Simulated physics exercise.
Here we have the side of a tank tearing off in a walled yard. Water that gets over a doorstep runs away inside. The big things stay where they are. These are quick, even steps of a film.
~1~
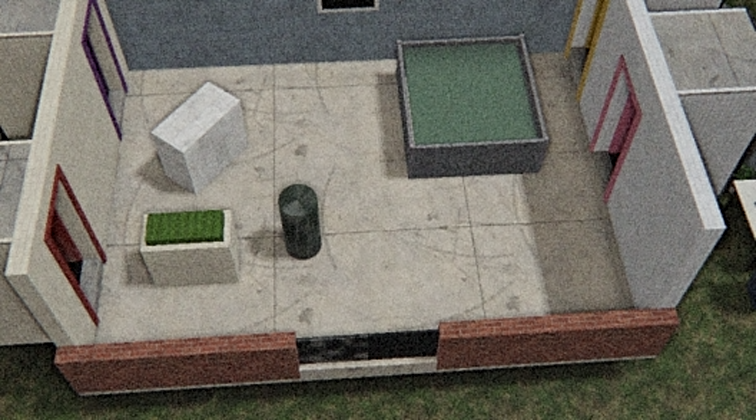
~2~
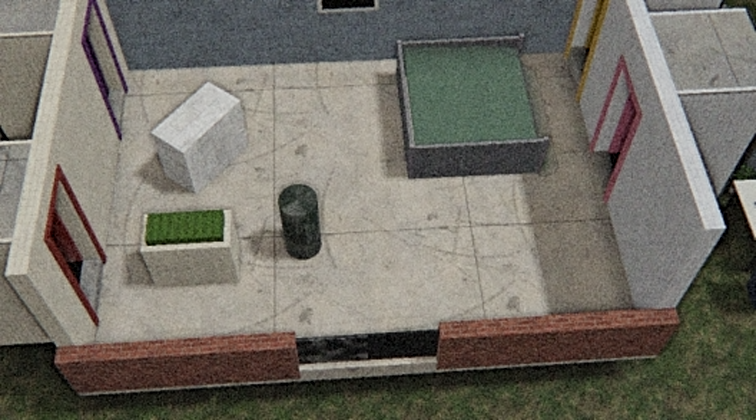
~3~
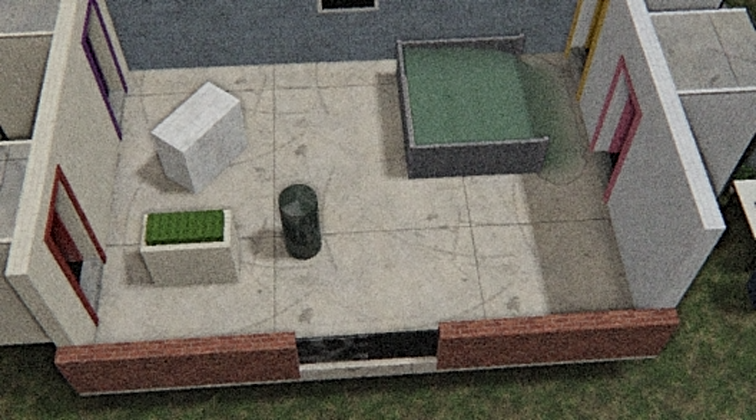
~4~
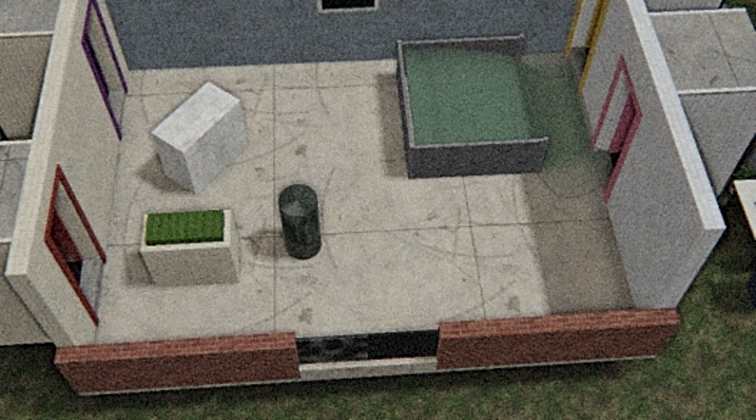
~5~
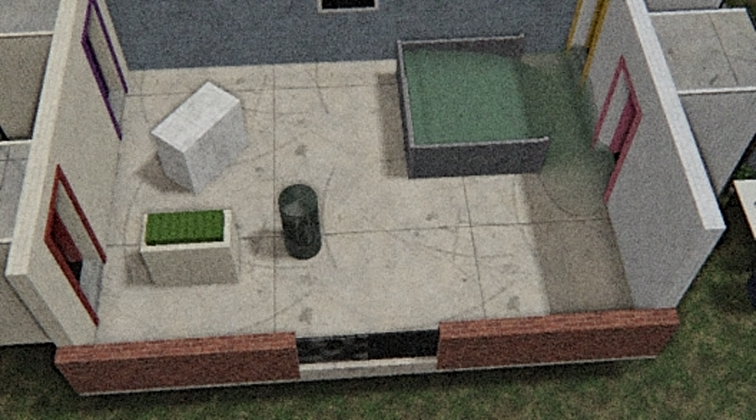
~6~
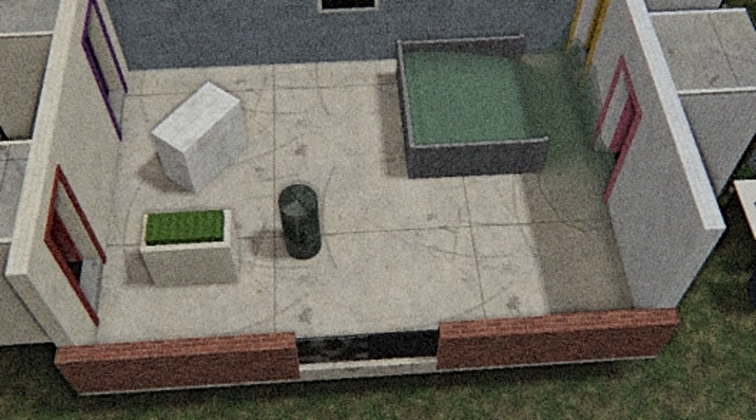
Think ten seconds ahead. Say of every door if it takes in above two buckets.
In the end: The yellow door lets in a lot; the purple door admits no more than that; the red door admits no more than that; the pink door lets in a lot.
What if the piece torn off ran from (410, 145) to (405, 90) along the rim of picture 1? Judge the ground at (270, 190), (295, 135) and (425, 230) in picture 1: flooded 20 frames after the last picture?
In turn: Flooded, under water, clear.
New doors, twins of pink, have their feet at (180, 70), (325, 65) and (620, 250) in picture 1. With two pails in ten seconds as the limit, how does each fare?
As listed: Is under, is under, lets more in.
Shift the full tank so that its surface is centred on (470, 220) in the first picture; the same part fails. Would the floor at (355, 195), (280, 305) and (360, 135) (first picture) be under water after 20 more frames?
In turn: Clear, wet, clear.
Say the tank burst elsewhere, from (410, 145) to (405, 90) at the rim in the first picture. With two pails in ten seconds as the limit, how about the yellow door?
Then: The yellow door lets less in.
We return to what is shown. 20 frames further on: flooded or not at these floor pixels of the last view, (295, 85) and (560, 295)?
As listed: Wet, under water.
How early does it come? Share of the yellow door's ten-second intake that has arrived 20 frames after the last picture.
About 100 per cent.
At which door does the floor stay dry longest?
That is the red-painted one.
A moment on, water covers 10 % of the floor; the yellow door over two buckets in, the purple door not reached, the red door not reached, the pink door far over two buckets in.
Next, water covers 20 % of the floor; the yellow door far over two buckets in, the purple door not reached, the red door not reached, the pink door far over two buckets in.
Then, water covers 45 % of the floor; the yellow door far over two buckets in, the purple door wet at the sill, nothing in, the red door not reached, the pink door far over two buckets in.
Later, water covers 80 % of the floor; the yellow door far over two buckets in, the purple door under two buckets in, the red door wet at the sill, nothing in, the pink door far over two buckets in.
In the end, water covers 95 % of the floor; the yellow door far over two buckets in, the purple door under two buckets in, the red door wet at the sill, nothing in, the pink door far over two buckets in.
